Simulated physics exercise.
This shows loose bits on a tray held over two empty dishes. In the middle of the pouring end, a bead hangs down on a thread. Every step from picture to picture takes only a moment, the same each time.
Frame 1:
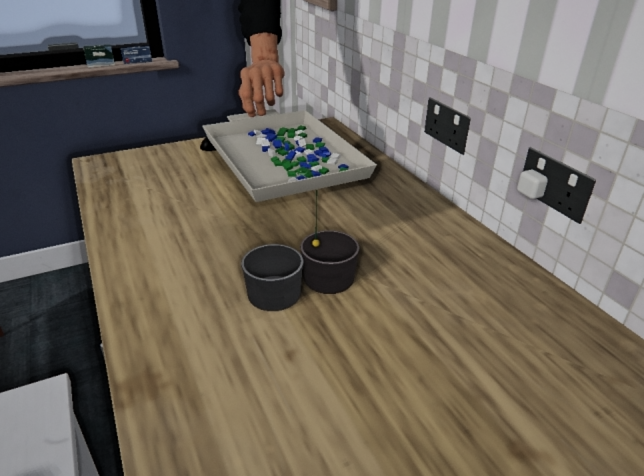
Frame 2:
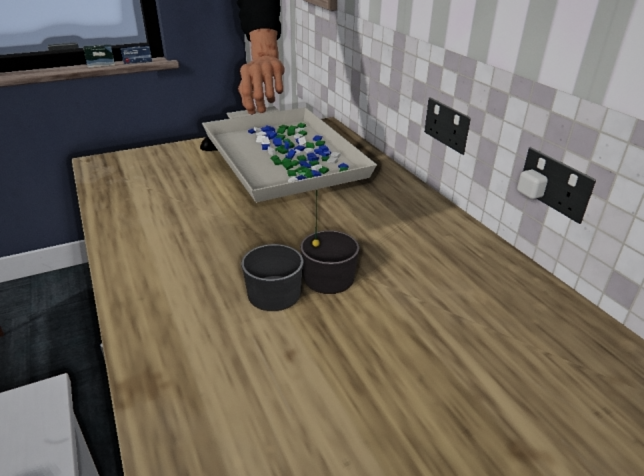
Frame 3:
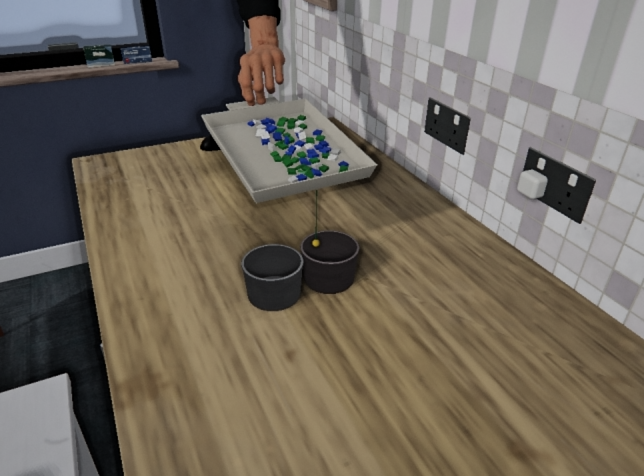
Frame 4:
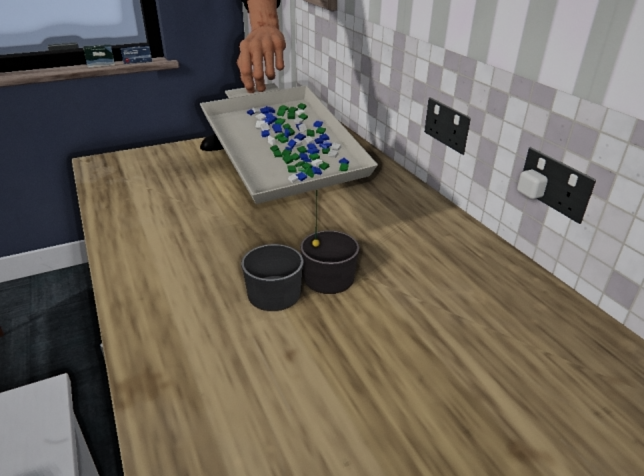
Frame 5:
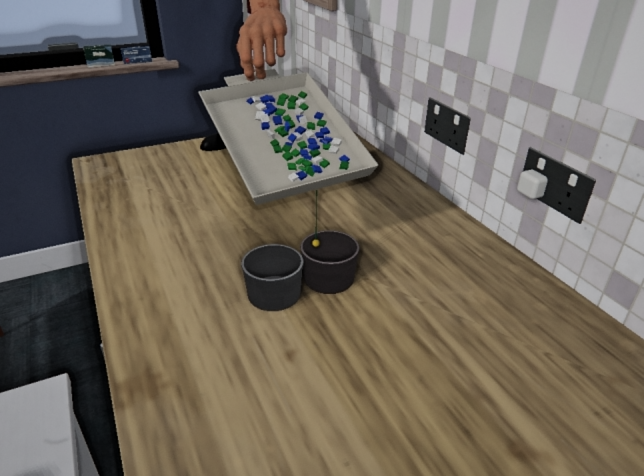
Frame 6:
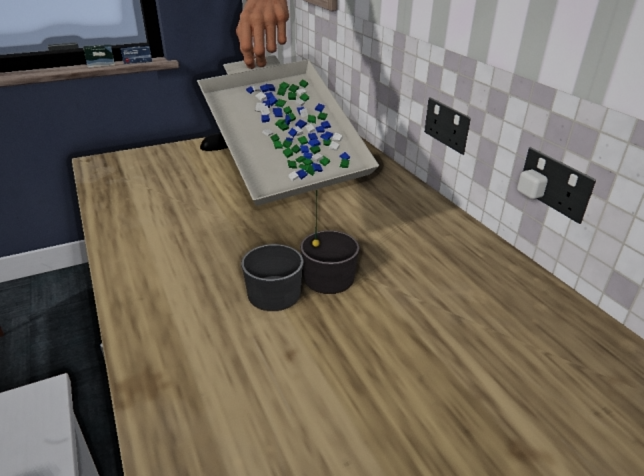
A wooden worktop beside a tiled wall with black sockets is seen from above at one end, with a dark blue wall and a window beyond. A hand holds the far edge of a pale tray scattered with blue, green and white pieces, above two dark round dishes, and a small yellow bead hangs near the right one. The hand steadily raises the tray's far side, tilting it towards the viewer, while the dishes and camera stay still.
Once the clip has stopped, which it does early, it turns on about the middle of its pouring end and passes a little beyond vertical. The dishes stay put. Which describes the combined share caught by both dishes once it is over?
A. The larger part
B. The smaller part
Option B: The smaller part.
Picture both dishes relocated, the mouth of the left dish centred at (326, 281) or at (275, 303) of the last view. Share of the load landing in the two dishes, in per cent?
Respectively 50 % and 30 %.
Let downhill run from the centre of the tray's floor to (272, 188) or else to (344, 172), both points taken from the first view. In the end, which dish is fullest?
Leftward dish on the first try, Rightward dish on the second.
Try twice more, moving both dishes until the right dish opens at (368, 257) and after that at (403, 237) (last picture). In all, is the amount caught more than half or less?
First place: Beyond half; second place: Short of half.
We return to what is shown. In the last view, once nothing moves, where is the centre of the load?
The centre ends up roughly at (310, 315).
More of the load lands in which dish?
Simple - it is the one placed left.
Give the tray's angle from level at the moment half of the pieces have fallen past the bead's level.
Around 110° at that moment.
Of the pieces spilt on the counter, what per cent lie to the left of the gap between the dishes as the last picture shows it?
20 per cent or thereabouts.
Just after the last frame, tray tipped steeply; almost all on the tray; about a tenth in the air.
A moment on, tray tipped past a quarter turn; roughly a quarter on the tray; about a tenth in the left dish; roughly a quarter outside both; roughly a third in the air.
Further on, tray tipped past a quarter turn; roughly a quarter in the left dish; the larger part outside both.
When it is over, tray tipped past a quarter turn; roughly a quarter in the left dish; not one in the right dish; the larger part outside both.
